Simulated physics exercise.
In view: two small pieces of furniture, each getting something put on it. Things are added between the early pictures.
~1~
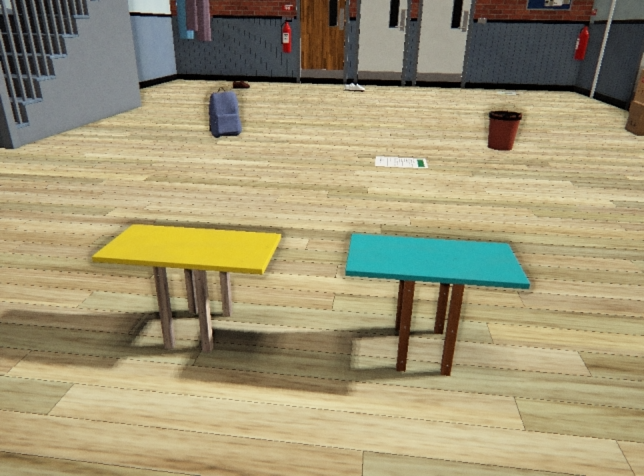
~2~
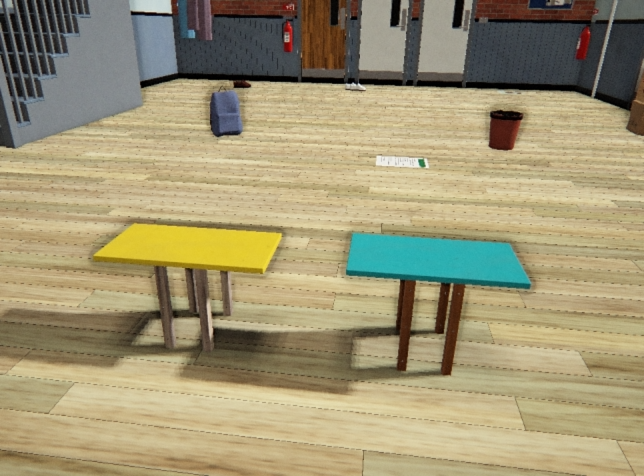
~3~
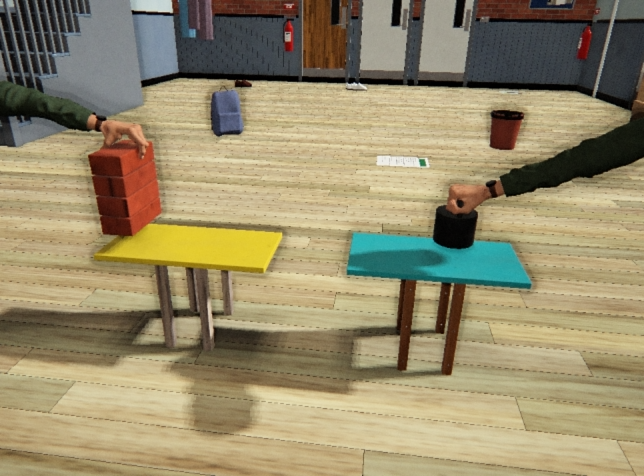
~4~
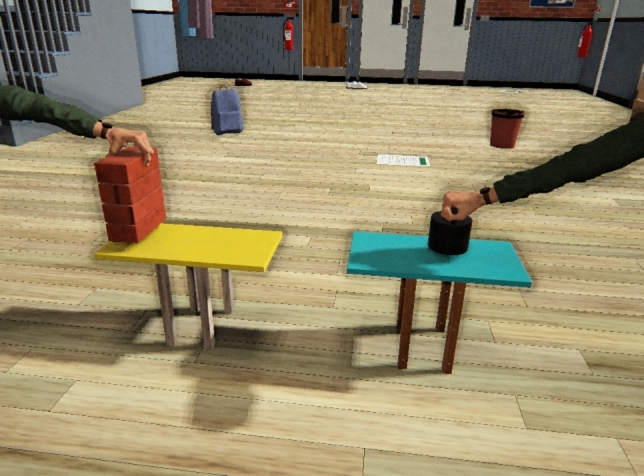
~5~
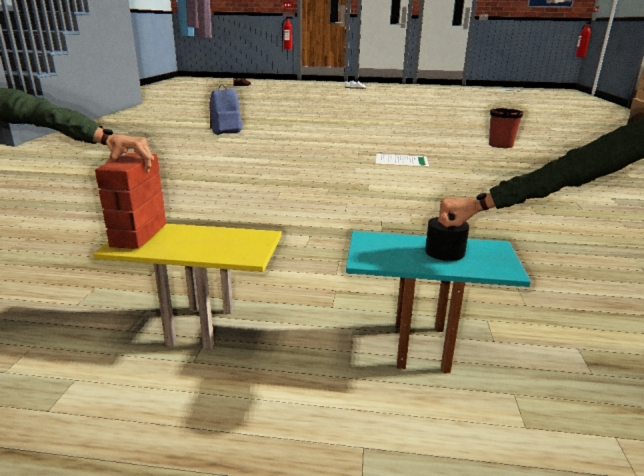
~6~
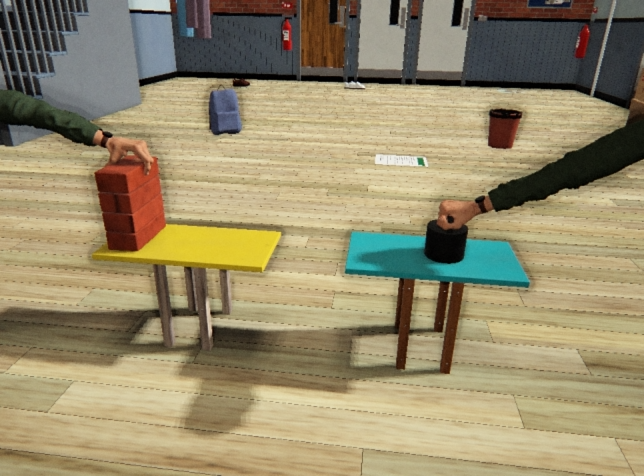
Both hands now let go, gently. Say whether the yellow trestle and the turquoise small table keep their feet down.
As it turns out, the yellow trestle goes over; the turquoise small table keeps steady.
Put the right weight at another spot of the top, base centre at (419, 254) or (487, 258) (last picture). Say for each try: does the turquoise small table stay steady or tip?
One after another: It does not tip; goes over.
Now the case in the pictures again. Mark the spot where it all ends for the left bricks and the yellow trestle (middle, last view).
Near (6, 299) and (114, 263).
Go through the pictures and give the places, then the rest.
The first frame shows yellow trestle (192, 247); turquoise small table (432, 259).
The second frame shows turquoise small table (433, 259).
The third frame shows still on the way; yellow trestle (193, 246); left bricks (128, 187).
The fourth frame shows still on the way; turquoise small table (433, 257); right weight (450, 233).
The fifth frame shows still on the way; yellow trestle (193, 245); left bricks (134, 199).
The sixth frame shows in place, still held; yellow trestle (192, 245); turquoise small table (432, 257); right weight (446, 241).
Then, 0.46 s after the last picture, yellow trestle tipped 20° from how it was near (158, 241); turquoise small table at rest near (432, 257).
Then, 0.62 s after the last picture, yellow trestle tipped 49° from how it was near (122, 253); turquoise small table at rest near (432, 257).
Then, 0.74 s after the last picture, yellow trestle tipped 64° from how it was near (105, 259); turquoise small table at rest near (432, 257).
At rest, the yellow trestle overbalances, near (114, 263); the turquoise small table holds firm, near (432, 257).
